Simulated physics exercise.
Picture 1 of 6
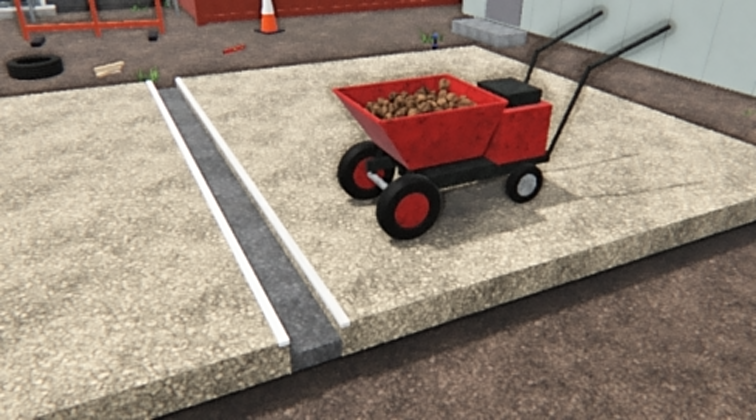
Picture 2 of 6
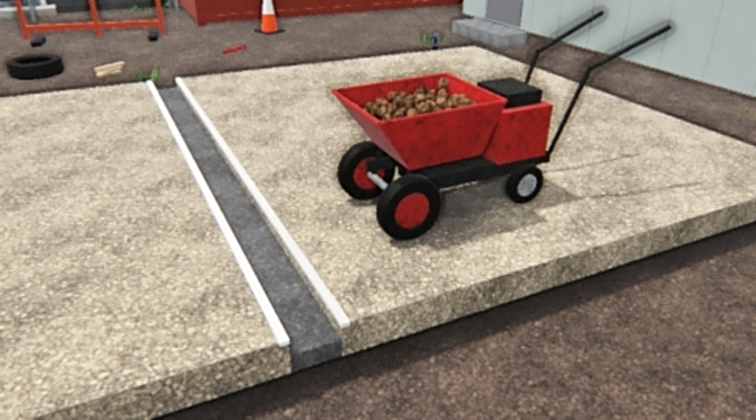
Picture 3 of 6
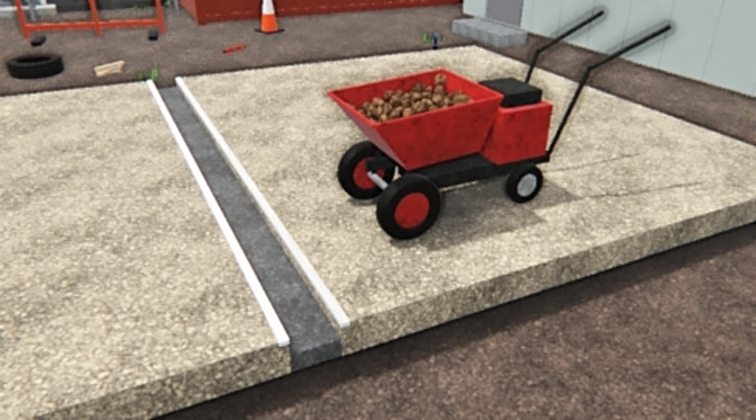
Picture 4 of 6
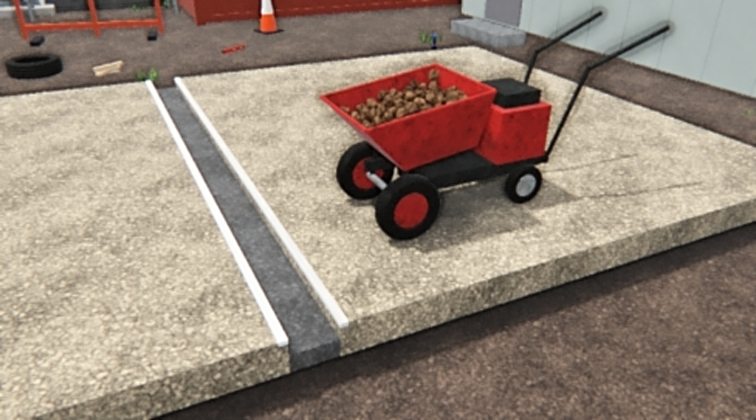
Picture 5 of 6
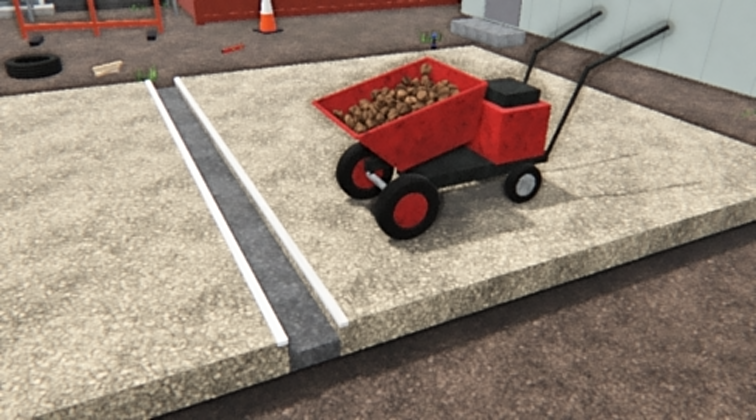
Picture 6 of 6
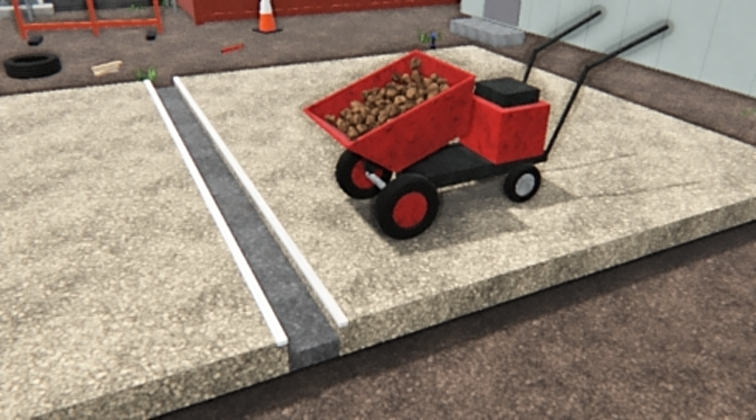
On a pale gravelly slab beside a narrow, board-edged trench, a red motor barrow loaded with brown clods stood in place while its skip gradually tilted forward to the left, the load still inside.
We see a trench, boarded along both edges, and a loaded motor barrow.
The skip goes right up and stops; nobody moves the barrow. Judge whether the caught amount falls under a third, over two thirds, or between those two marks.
It falls between those two marks.
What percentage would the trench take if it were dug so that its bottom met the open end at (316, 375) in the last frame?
Estimate: Approx. 90 per cent.
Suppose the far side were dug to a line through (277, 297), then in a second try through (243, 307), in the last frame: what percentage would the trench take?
Roughly 40 % and 70 %.
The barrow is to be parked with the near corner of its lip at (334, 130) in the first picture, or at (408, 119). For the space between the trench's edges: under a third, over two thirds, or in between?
Under a third; one to two thirds.
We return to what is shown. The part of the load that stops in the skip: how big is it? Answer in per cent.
That comes to about 20 per cent or so.
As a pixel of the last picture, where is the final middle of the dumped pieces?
Roughly at (261, 244), give or take.
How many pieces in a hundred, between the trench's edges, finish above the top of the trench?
Estimate: Close to 40 in a hundred.
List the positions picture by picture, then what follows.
In the first frame, lip of the skip at (381, 123), level; top of the load at (430, 109), clay clods; first edge of the trench at (321, 286); far edge at (264, 302), the trench under half as wide as the skip, and shallow for its width.
In the second frame, lip of the skip at (379, 124), level; top of the load at (429, 106).
In the third frame, lip of the skip at (375, 126), tipped barely; top of the load at (426, 107).
In the fourth frame, lip of the skip at (367, 131), tipped a little; top of the load at (431, 99).
In the fifth frame, lip of the skip at (358, 138), tipped a little; top of the load at (433, 100).
In the sixth frame, lip of the skip at (347, 147), tipped clearly; top of the load at (424, 97); first edge of the trench at (319, 286); far edge at (262, 301).
Soon after the last picture, skip tipped steeply; all in the skip.
A little later, skip tipped right over; most in the skip; a stray few short of the trench; about a quarter in or heaped over the trench; a stray few beyond it; a stray few falling.
Later still, skip tipped right over; about a quarter in the skip; a small part short of the trench; about half in or heaped over the trench; a small part beyond it.
By the end, skip tipped right over; about a quarter in the skip; a small part short of the trench; about half in or heaped over the trench; a small part beyond it.
